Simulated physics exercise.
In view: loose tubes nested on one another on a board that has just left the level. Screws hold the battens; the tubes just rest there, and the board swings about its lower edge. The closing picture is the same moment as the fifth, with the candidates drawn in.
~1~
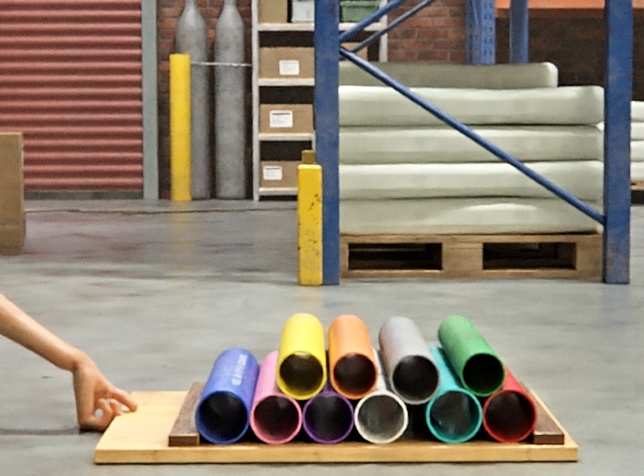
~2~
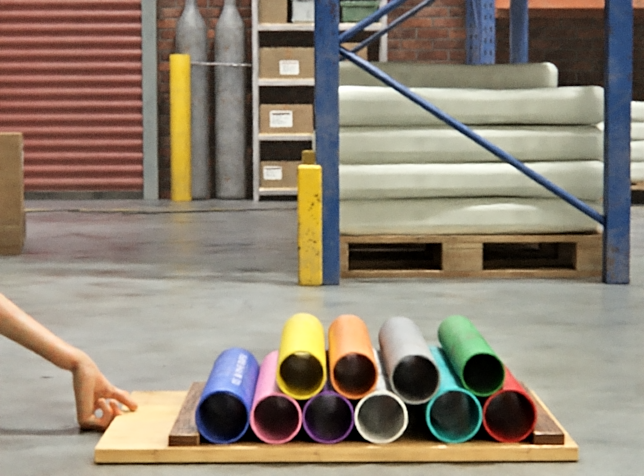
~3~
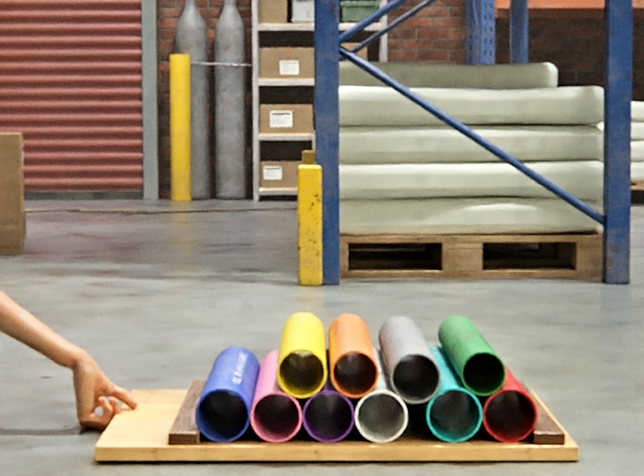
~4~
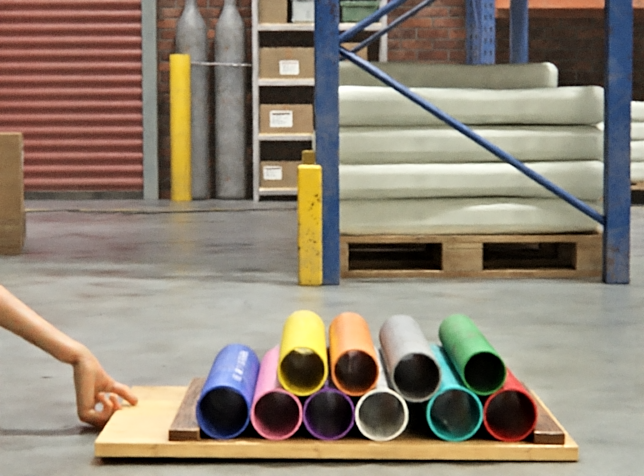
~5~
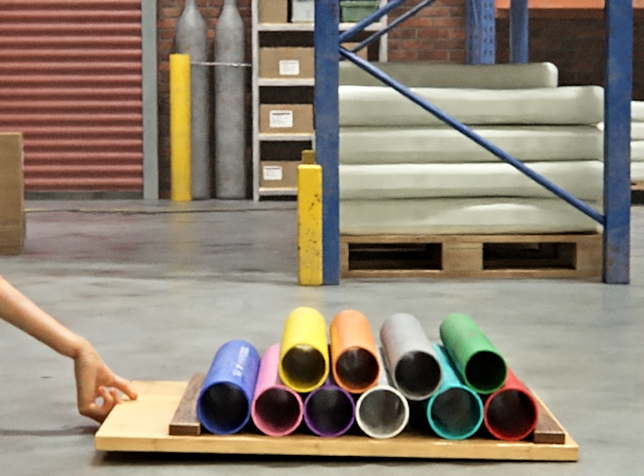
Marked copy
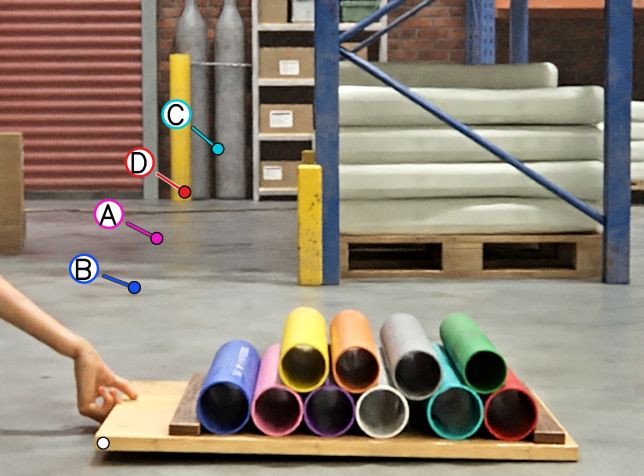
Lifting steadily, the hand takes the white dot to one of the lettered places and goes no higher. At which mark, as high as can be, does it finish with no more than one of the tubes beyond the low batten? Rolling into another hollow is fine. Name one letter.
Lift it to A and no more.
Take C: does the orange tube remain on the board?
The orange tube: No.
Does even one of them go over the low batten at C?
Yes, at C.
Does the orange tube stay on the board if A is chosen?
Yes, with A.
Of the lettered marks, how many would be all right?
Two of the four.
On the marked copy, A at (157, 239); B at (134, 288); C at (218, 149); D at (185, 192); the white dot at (103, 443).
Following A. Soon after the start, board at 16°.
Later, board at 27°.
In the end, board at 27°, none over the low batten.
As for the rest, B none over the low batten; C ten over the low batten; D ten over the low batten.
